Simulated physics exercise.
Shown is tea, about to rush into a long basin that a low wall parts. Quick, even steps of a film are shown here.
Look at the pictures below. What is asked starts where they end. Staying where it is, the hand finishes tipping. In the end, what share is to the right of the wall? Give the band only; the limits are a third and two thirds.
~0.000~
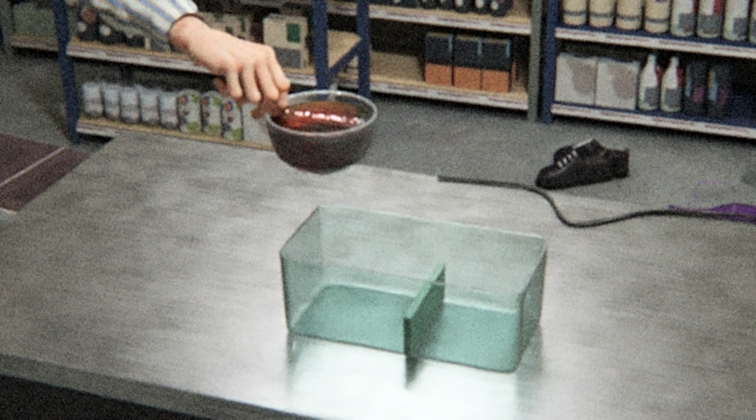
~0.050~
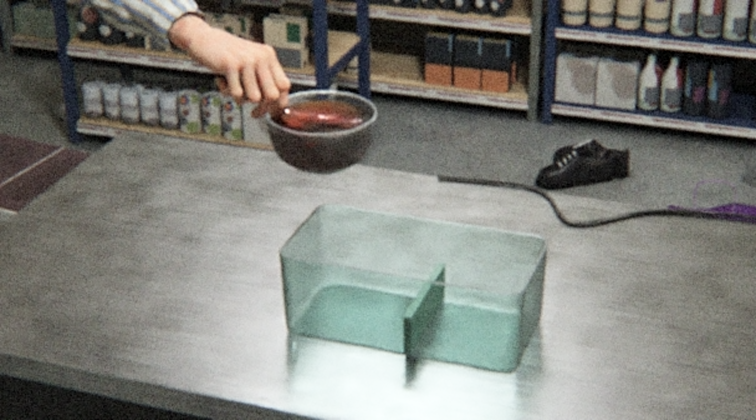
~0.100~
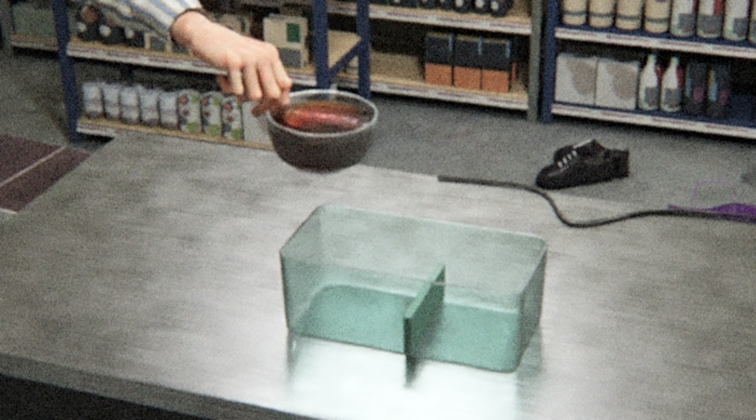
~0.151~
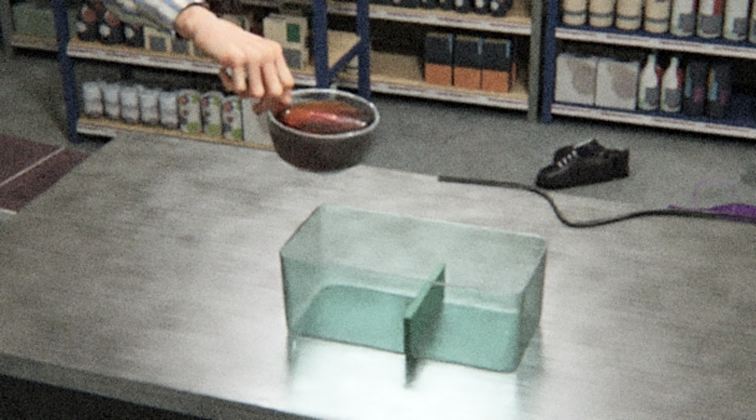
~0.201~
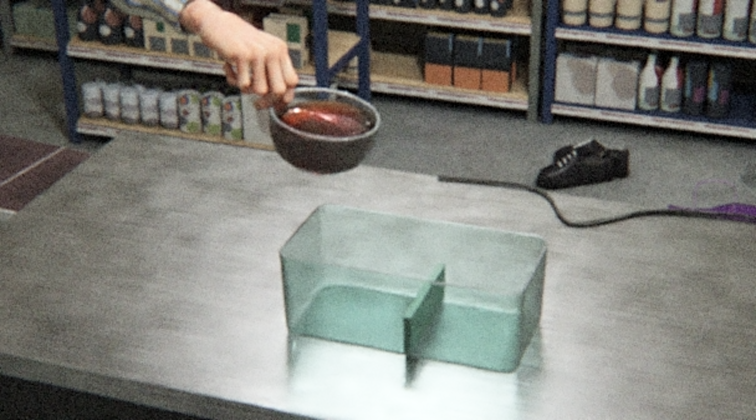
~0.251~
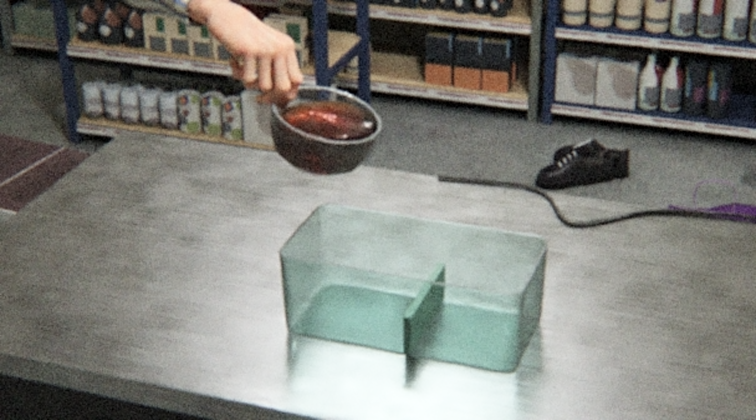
From a third to two thirds.
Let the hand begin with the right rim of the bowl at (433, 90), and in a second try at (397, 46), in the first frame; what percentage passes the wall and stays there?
About 95 per cent, then about 90 per cent.
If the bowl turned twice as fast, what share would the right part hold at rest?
Near 25 parts in a hundred.
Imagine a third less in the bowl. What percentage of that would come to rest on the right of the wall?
Some 20 parts in a hundred, give or take.
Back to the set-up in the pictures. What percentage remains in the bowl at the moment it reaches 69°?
45 %.
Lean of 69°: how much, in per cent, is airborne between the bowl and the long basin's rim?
About 40 %.
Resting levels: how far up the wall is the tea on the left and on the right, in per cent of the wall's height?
Once it is still, the left part shows 20 per cent and the right part 30.
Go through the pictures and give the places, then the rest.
In the first picture, tilt 0°; pouring edge (372, 120); surface from (275, 112) to (372, 125); the long basin's rim runs from (299, 229) to (535, 267); the wall's top is at (425, 290).
In the second picture, tilt 1°; pouring edge (372, 121); surface from (275, 112) to (372, 125).
In the third picture, tilt 2°; pouring edge (373, 123); surface from (276, 111) to (373, 126).
In the fourth picture, tilt 6°; pouring edge (374, 126); surface from (277, 111) to (374, 127).
In the fifth picture, tilt 10°; pouring edge (375, 130); surface from (278, 112) to (375, 127).
In the sixth picture, tilt 15°; pouring edge (376, 135); surface from (279, 112) to (377, 131); 1 per cent is over the edge.
A moment on, the bowl is tipped part way and 43 per cent is still to pour, 7 is left of the wall and 12 right of it.
Next, the bowl is tipped on its side and 6 per cent is still to pour, 39 is left of the wall and 47 right of it.
Then the bowl is tipped on its side and 0 per cent is still to pour, 52 is left of the wall and 47 right of it.
Later the bowl is tipped on its side and 0 per cent is still to pour, 52 is left of the wall and 47 right of it.
Finally, 52 per cent lies left of the wall, 47 right of it and 1 outside.
